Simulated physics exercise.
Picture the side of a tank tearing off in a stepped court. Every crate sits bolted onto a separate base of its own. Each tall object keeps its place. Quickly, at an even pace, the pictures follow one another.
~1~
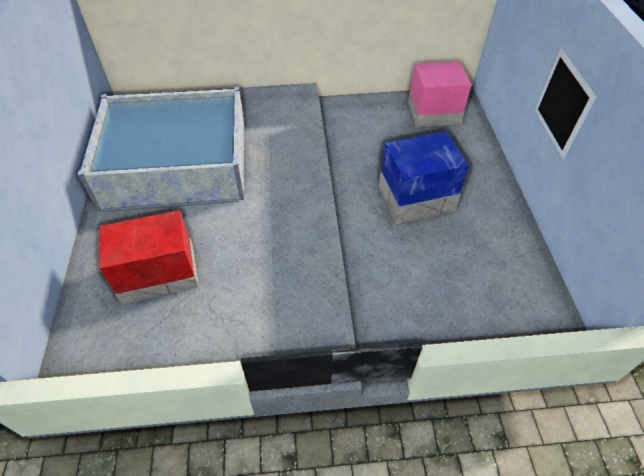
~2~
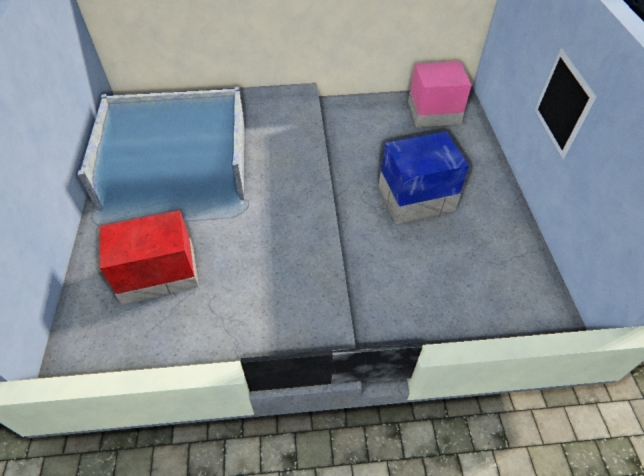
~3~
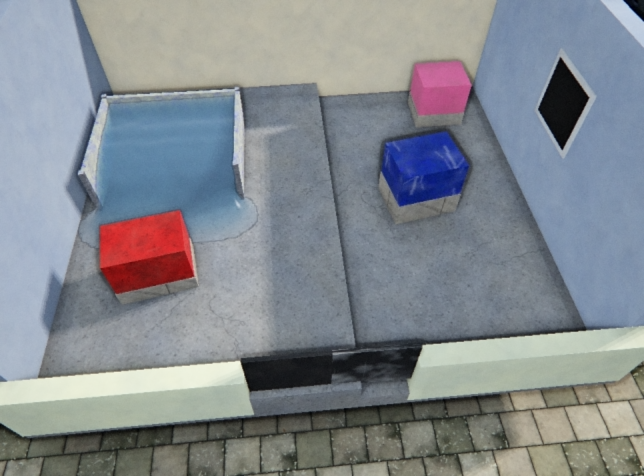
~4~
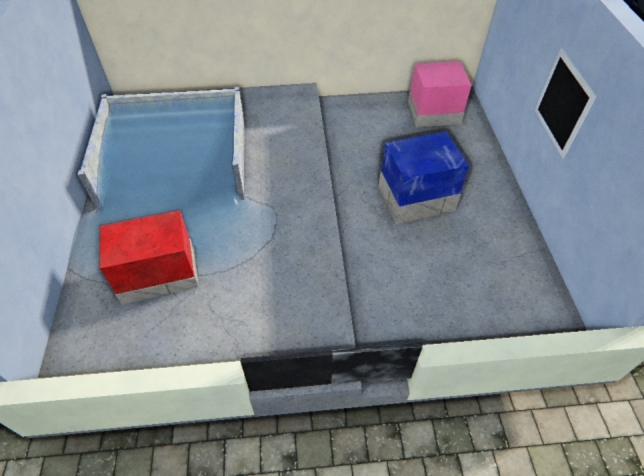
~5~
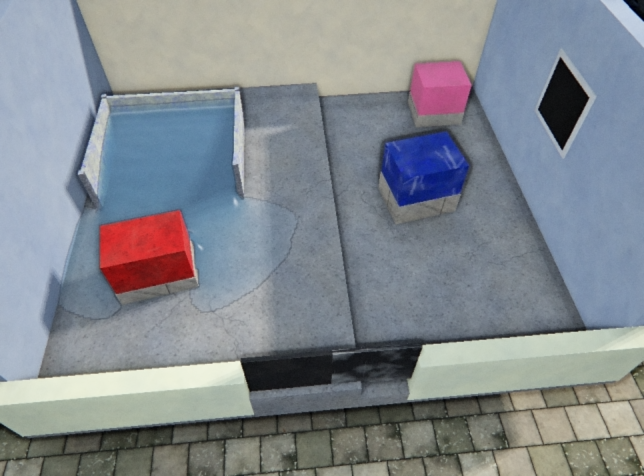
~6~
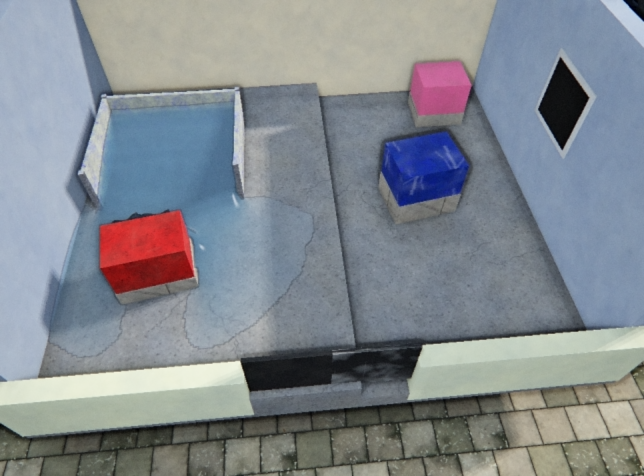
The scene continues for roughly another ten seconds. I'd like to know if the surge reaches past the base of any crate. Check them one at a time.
Blue crate: High enough; pink crate: High enough; red crate: Too low.
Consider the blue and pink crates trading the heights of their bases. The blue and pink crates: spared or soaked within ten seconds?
Blue crate is safe, pink crate escapes it.
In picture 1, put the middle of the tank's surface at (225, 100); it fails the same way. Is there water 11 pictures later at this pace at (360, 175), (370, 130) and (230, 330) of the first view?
First unwetted; next unwetted; last drenched.
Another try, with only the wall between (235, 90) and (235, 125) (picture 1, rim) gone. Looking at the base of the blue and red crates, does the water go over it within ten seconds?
My take: The blue one stays clear, while the red one stays clear.
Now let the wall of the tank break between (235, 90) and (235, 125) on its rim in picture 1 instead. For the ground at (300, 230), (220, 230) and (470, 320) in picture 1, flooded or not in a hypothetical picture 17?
Taking them in turn, I get left untouched, then left untouched, then left untouched.
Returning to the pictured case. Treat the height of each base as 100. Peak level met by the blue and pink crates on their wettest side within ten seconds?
Roughly 50 per cent for the first, 50 per cent for the second.
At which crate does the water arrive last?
The crate marked pink, I reckon.
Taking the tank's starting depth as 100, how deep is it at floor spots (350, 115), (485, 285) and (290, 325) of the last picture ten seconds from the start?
Readings in order: Around 14, 14 and 8 %.
A moment on, water covers 25 % of the floor; the blue crate not reached, the pink crate not reached, the red crate water round its plinth.
Next, water covers 40 % of the floor; the blue crate not reached, the pink crate not reached, the red crate water round its plinth.
Then, water covers 55 % of the floor; the blue crate water round its plinth, the pink crate not reached, the red crate water round its plinth.
Later, water covers 90 % of the floor; the blue crate water round its plinth, the pink crate water round its plinth, the red crate water round its plinth.
In the end, water covers 90 % of the floor; the blue crate stayed above the water, the pink crate stayed above the water, the red crate was topped.
